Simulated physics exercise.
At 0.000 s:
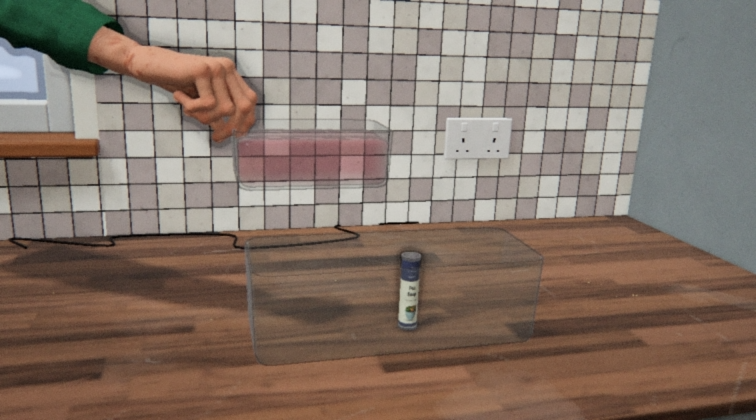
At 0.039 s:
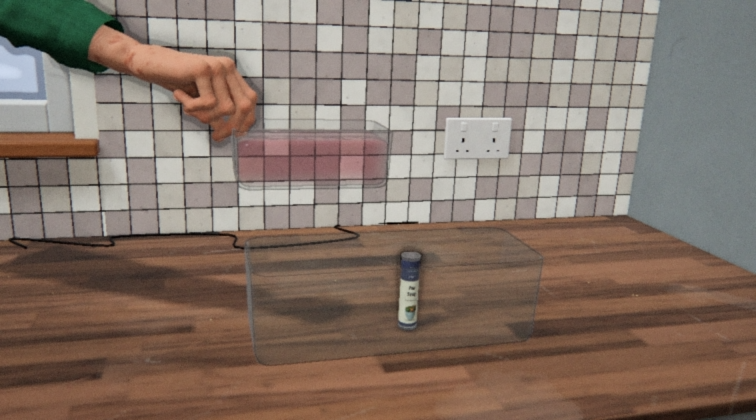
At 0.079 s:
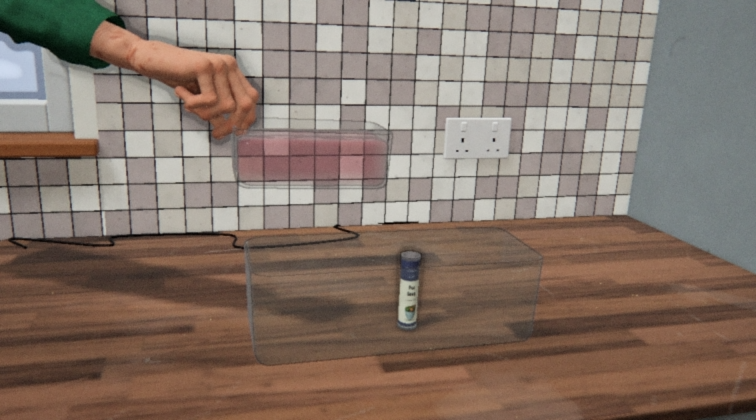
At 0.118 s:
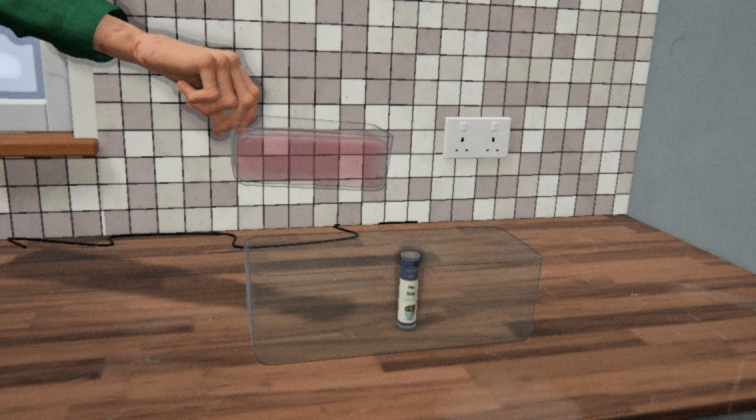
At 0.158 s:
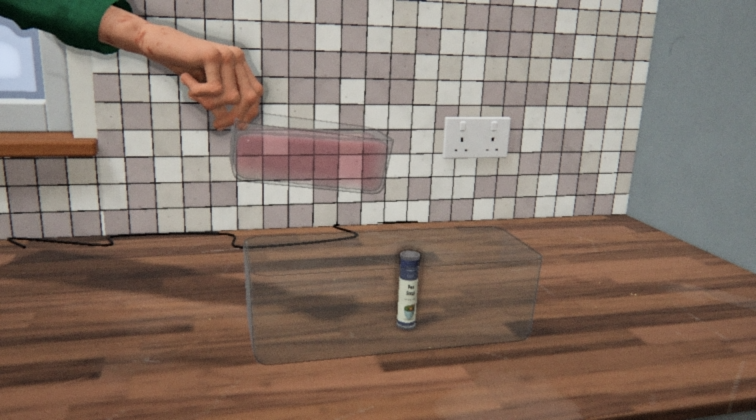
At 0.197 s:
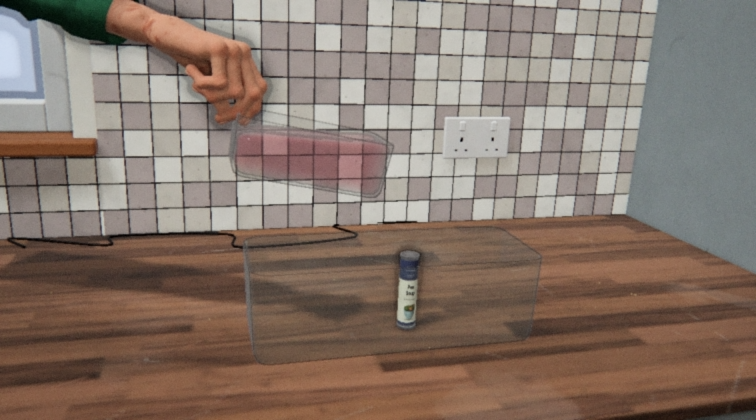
A clear oblong tub of pink liquid gradually tilts down rightward above a clear basin.
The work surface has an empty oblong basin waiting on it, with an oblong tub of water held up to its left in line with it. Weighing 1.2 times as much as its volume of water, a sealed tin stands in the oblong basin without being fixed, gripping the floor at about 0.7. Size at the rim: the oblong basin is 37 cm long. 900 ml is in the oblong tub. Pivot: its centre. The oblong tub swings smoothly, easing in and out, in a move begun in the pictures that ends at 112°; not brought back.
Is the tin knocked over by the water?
It does not overbalance.
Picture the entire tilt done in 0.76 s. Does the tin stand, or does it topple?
Then the tin does not tip.
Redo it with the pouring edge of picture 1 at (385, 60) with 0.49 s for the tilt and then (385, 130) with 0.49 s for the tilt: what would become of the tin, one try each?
First it tips over; then it tips over.
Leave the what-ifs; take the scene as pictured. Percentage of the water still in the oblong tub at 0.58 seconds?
Portion remaining: Approx. 28 per cent.
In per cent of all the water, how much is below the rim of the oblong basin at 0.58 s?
The basin holds roughly 24 in a hundred parts at that moment.
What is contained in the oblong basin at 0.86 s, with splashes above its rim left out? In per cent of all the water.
It works out near 86 per cent.
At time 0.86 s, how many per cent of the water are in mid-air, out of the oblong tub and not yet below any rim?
Roughly 3 %.
Then, 0.58 s in, the tilt is 73° and 28 per cent is still to pour; the tin stands where it began.
Then, 0.86 s in, the tilt is 108° and 4 per cent is still to pour; the tin stands where it began.
Then, 1.15 s in, the tilt is 112° and 0 per cent is still to pour; the tin stands where it began.
Then, 1.47 s in, the tilt is 112° and 0 per cent is still to pour; the tin stands where it began.
Finally, the tin stands where it began.
